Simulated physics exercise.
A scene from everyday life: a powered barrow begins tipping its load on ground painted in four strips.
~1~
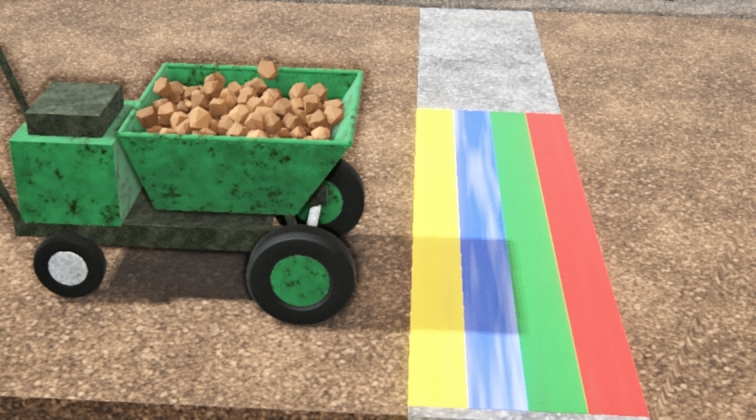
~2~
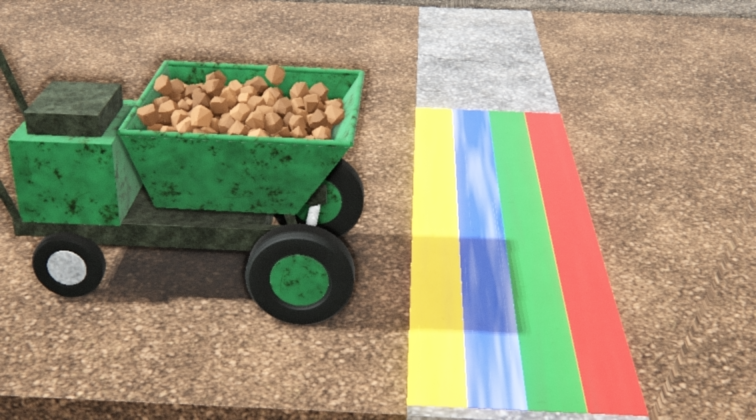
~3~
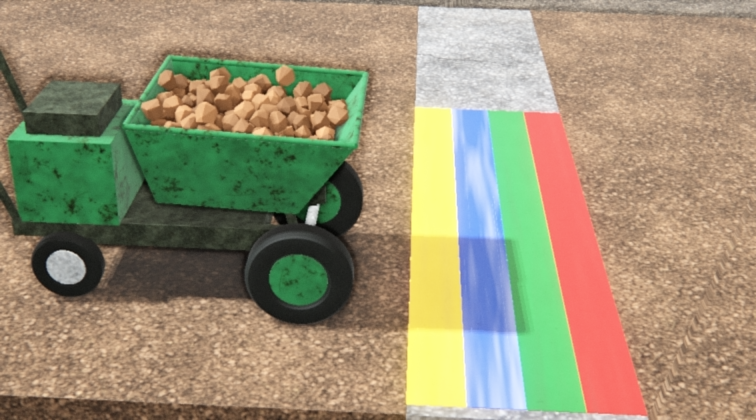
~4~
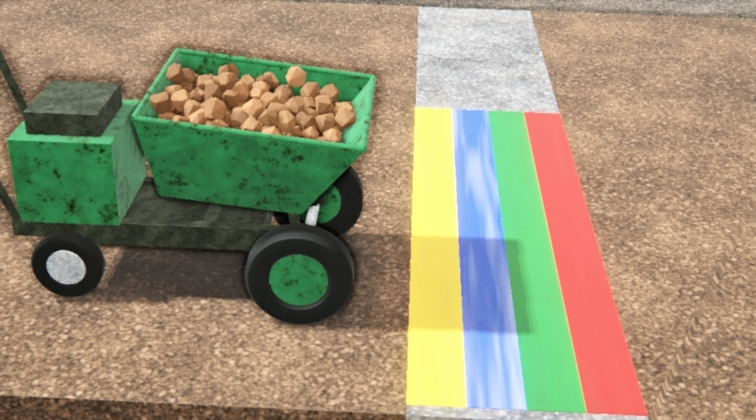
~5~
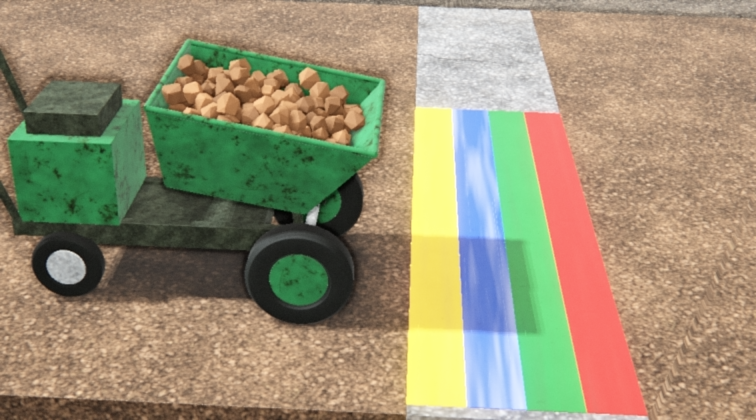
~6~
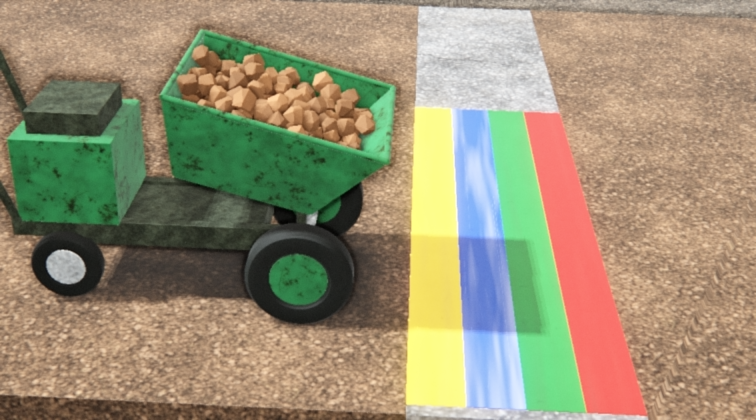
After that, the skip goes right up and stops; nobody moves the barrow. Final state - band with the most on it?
Blue band.
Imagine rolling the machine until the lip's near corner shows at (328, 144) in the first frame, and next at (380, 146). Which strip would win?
First: The blue one; second: The green strip.
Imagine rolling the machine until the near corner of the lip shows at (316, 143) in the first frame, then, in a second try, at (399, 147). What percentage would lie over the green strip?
That comes to some 20 in a hundred for the first try and some 20 in a hundred for the second.
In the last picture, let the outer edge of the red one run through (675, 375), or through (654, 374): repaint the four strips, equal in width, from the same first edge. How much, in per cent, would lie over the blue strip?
Roughly 30 per cent, then roughly 30 per cent.
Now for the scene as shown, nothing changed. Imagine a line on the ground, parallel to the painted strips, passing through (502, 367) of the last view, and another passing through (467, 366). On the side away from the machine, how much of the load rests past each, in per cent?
I'd say about 50 and about 70 in a hundred.
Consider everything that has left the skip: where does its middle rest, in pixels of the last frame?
Once it all stops, the middle lies near (516, 280).
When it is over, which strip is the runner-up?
Behind the top strip comes the strip in green.
Shortly afterwards, skip tipped steeply; the whole lot in the skip.
Next, skip tipped right over; the bulk in the skip; a little over the blue strip; only a few over the green strip; only a few falling.
Some moments later, skip tipped right over; near a third in the skip; only a few over the yellow strip; near a third over the blue strip; near a quarter over the green strip; a little over the red strip; only a few off the paint.
In the end, skip tipped right over; near a quarter in the skip; only a few over the yellow strip; near a third over the blue strip; near a quarter over the green strip; a little over the red strip; a little off the paint.
